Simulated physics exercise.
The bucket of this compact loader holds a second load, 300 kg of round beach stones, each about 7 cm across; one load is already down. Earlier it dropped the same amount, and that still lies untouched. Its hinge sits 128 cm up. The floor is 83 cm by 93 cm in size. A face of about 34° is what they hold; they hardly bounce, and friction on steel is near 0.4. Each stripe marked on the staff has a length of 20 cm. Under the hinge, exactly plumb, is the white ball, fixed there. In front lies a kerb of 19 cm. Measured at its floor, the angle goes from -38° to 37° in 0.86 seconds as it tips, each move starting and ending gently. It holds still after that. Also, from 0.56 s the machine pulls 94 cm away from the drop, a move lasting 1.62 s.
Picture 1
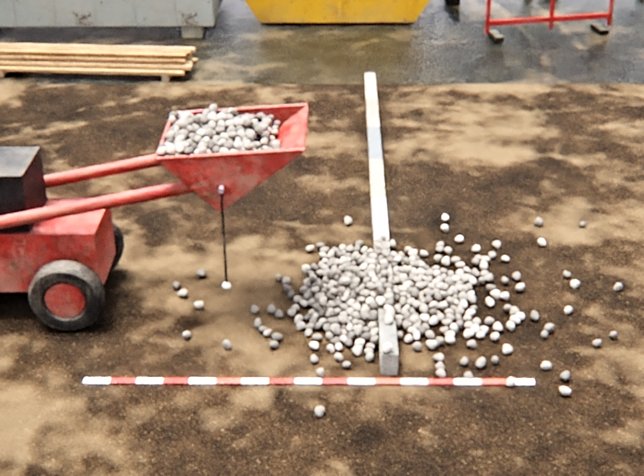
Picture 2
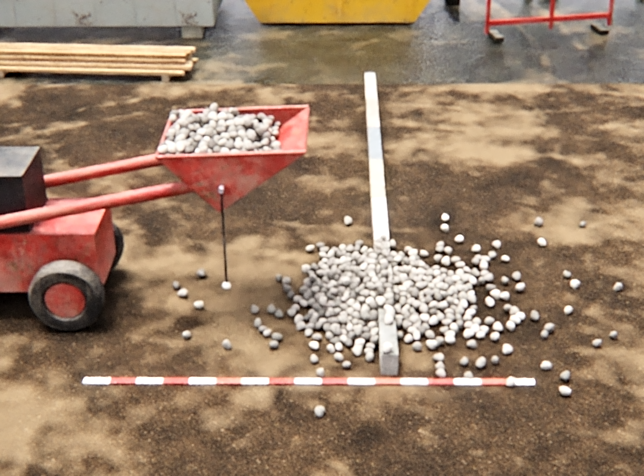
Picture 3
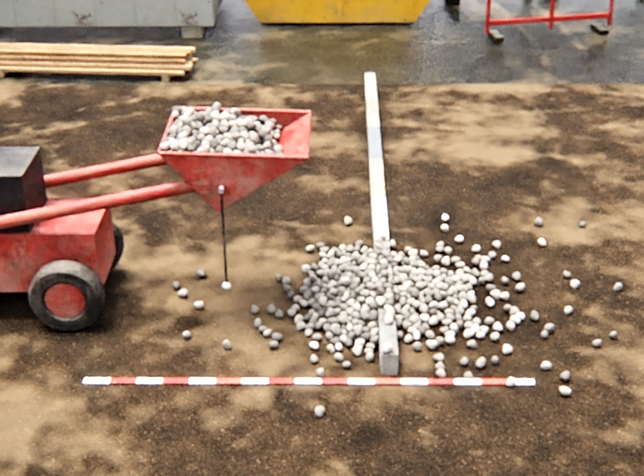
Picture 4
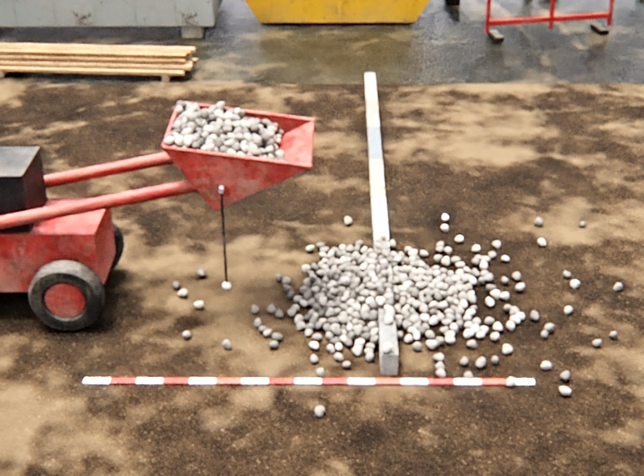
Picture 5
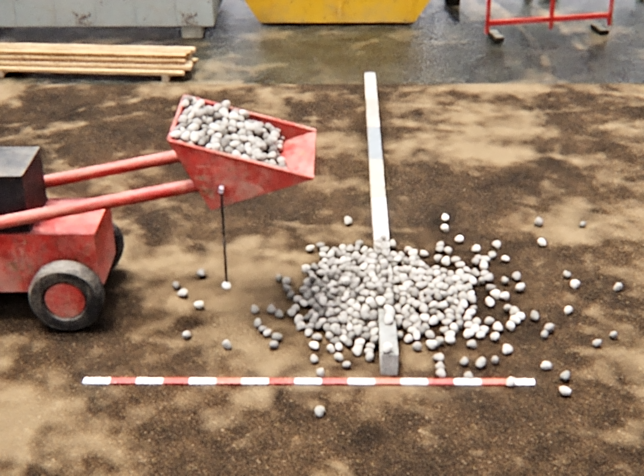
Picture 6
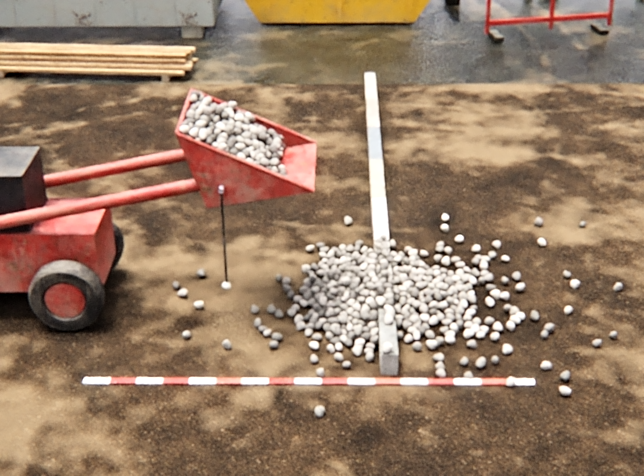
A small red loader held a bucket of pale stones above the ground, then slowly tilted it forward to the right, while the stones already heaped around the kerb lay still.
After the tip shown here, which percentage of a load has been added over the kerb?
Roughly 0 out of 100.
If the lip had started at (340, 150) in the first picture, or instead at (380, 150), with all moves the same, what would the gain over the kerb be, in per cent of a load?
Near 10 per cent from the first place, 40 from the second.
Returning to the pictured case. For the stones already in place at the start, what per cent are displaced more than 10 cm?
5 %.
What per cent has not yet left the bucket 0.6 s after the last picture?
Roughly 55 per cent of its load.
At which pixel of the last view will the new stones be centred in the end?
The middle lies near (308, 292) in the last picture.
Then, 0.3 s after the last picture the floor is at 25°; in per cent of one load, 100 in the bucket, 58 on this side of the kerb, 42 over the kerb; the foremost stones are at (615, 305).
Then, 0.6 s after the last picture the floor is at 37°; in per cent of one load, 54 in the bucket, 104 on this side of the kerb, 42 over the kerb; the foremost stones are at (615, 305).
Then, 2.3 s after the last picture the floor is at 37°; in per cent of one load, 0 in the bucket, 158 on this side of the kerb, 42 over the kerb; the foremost stones are at (615, 305).
Then, 4.8 s after the last picture the floor is at 37°; in per cent of one load, 0 in the bucket, 158 on this side of the kerb, 42 over the kerb; the foremost stones are at (615, 305). Net gain over the kerb, 0.
